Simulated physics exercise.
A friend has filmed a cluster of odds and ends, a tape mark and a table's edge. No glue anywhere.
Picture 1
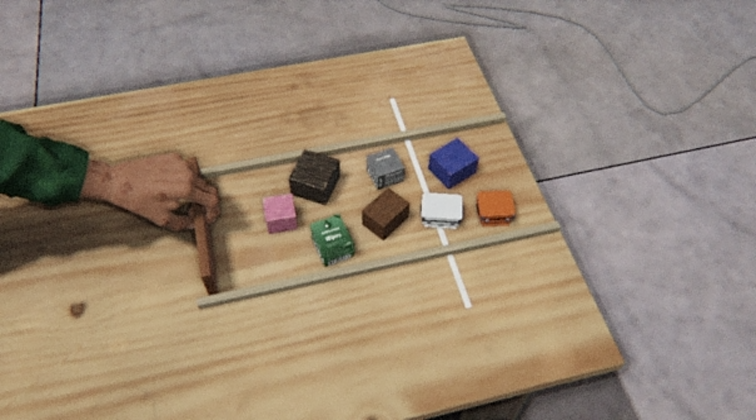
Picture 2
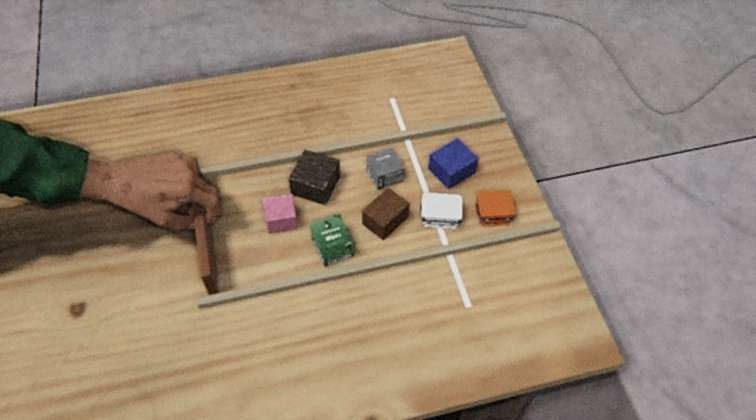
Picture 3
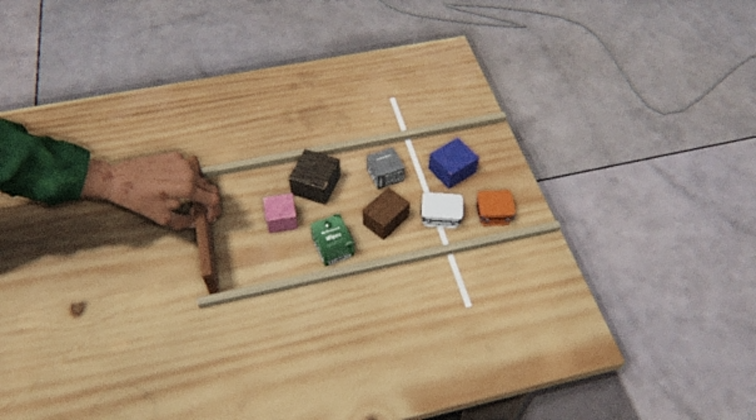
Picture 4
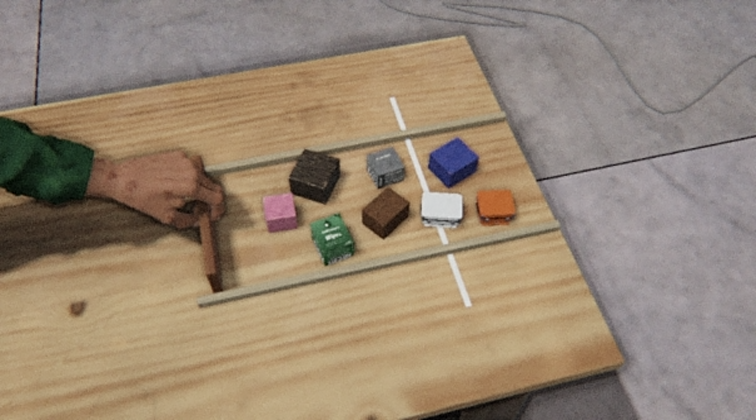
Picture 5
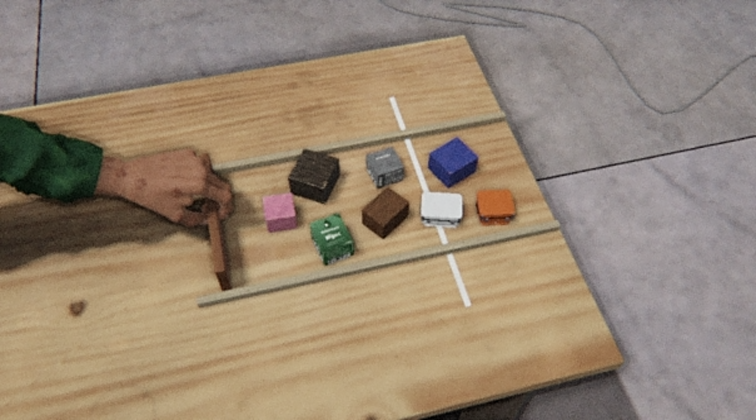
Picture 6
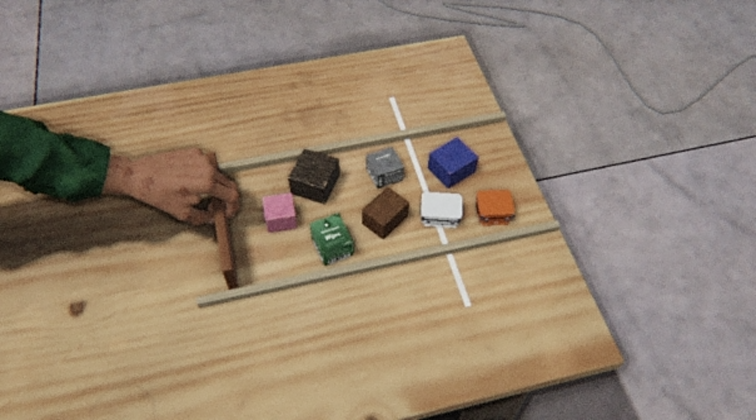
A hand in a green sleeve grips an upright wooden piece at the left of a pale plywood board, seen from above at an angle on grey slabs. Between two thin rails sit pink, dark, green, brown and grey pieces, with a white case on a white line and blue and orange pieces to its right. The hand slides the wooden piece slightly right, while the small objects and camera stay still.
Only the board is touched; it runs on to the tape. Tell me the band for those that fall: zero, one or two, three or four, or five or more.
Outcome: The number that fall off is zero.
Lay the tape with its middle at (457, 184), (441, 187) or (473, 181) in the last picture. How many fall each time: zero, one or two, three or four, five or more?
Taking them in turn, either one or two; 1 or 2; either one or two.
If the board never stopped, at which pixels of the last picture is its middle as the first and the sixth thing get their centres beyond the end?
Near (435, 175) and (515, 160).
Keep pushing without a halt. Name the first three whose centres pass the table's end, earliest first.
The order is the orange case, the blue block, the white case.
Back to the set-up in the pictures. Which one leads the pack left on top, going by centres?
The orange case ends nearest.
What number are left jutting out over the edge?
1 of them.
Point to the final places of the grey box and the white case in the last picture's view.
The grey box at (469, 154), the white case at (505, 200).
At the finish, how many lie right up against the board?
The number is 3.
Soon after, none off yet; orange case at rest near (494, 208); blue block at rest near (453, 163); white case at rest near (441, 211).
Then, none off yet; orange case moved about its own width near (517, 209); blue block moved about its own width near (480, 162); white case moved about its own width near (480, 205).
At rest, the number that fall off is zero.
